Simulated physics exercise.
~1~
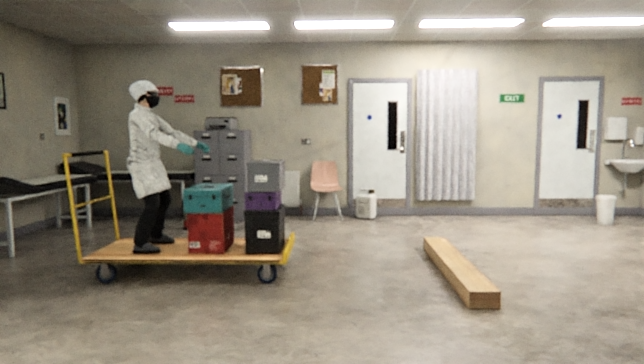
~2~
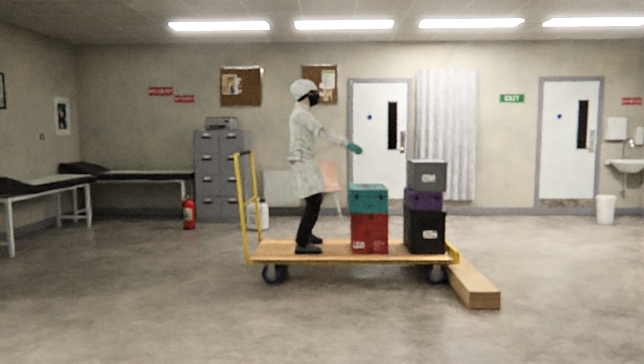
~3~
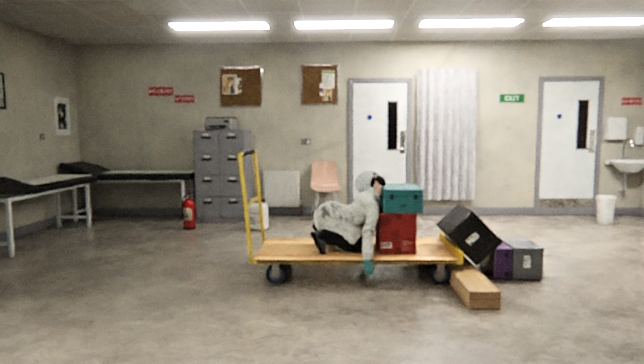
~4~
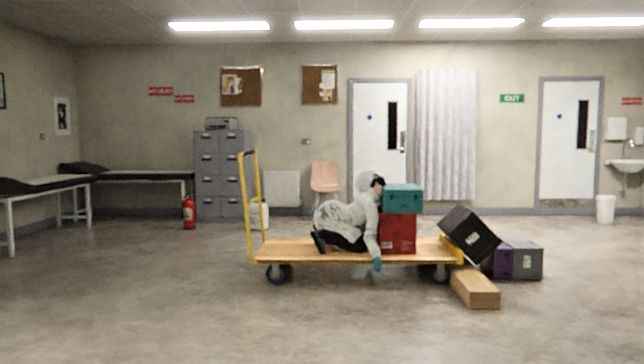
Flat cart rolling right into a floor beam and stopping, three front boxes tumbling off while the masked rider drops onto the deck.
